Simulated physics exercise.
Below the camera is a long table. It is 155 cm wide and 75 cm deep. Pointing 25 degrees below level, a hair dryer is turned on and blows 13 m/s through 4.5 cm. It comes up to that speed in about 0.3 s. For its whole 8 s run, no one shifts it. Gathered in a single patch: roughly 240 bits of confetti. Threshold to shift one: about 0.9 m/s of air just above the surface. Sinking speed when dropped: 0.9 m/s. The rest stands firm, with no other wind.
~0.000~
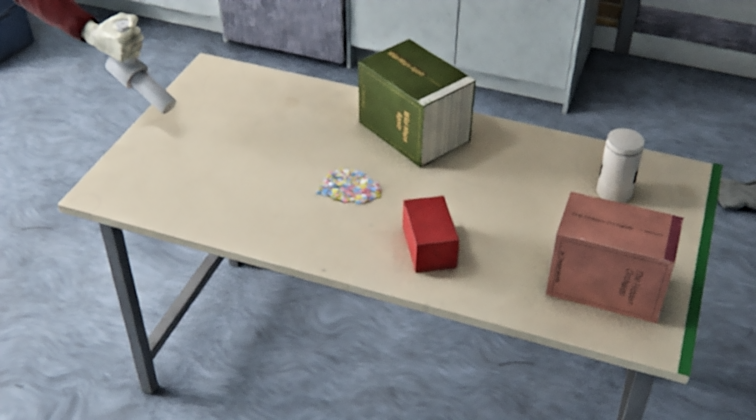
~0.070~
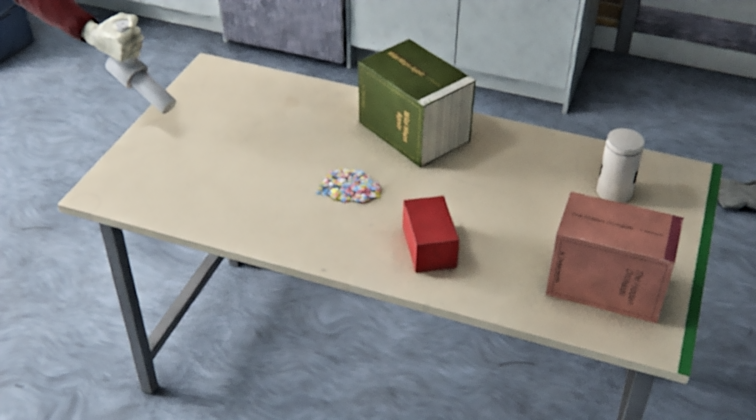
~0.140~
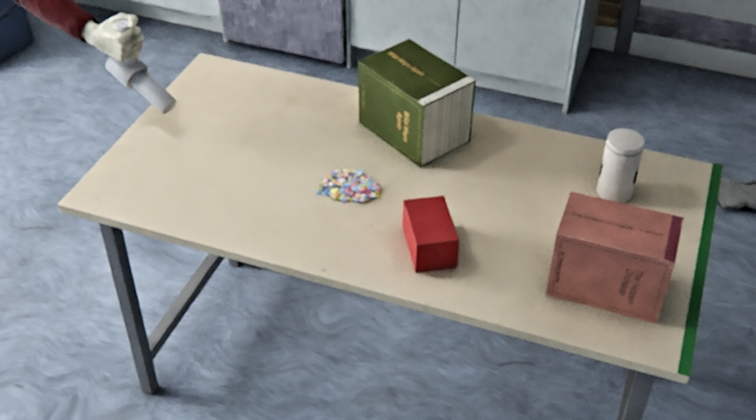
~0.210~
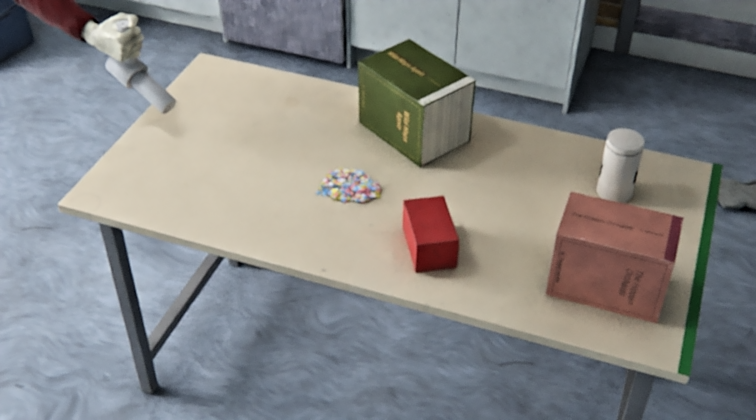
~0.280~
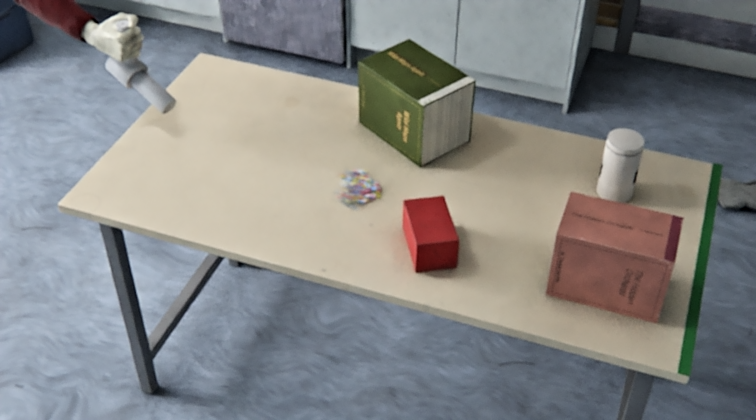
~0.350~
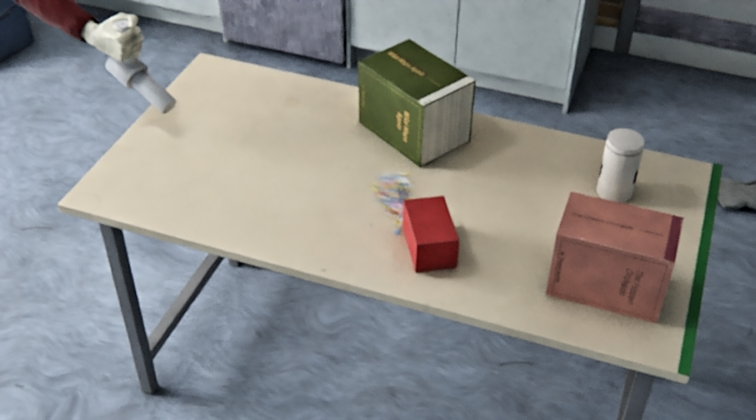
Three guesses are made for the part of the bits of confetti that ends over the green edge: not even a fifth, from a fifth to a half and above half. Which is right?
Over the green edge: Upwards of half.
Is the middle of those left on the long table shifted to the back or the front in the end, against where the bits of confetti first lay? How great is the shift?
Net drift is to the fore by close to 15 cm.
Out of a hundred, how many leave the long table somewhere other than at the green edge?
Around 2 % of them.
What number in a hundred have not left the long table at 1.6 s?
Near 20 per cent, more or less.
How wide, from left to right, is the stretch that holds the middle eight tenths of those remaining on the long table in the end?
Around 10 centimetres from left to right.
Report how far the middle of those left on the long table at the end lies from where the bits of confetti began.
Close to 60 cm.
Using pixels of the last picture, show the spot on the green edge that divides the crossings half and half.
Close to pixel (705, 277).
After 1.6 s, 77 % are over the green edge; the middle of those still in play is near (559, 258); 85 % have settled or left.
After 2.6 s, 79 % are over the green edge; the middle of those still in play is near (554, 276); 91 % have settled or left.
After 4.4 s, 79 % are over the green edge; the middle of those still in play is near (552, 279); 92 % have settled or left.
After 8.0 s, at the end, 79 % are over the green edge; the middle of those still in play is near (552, 279).
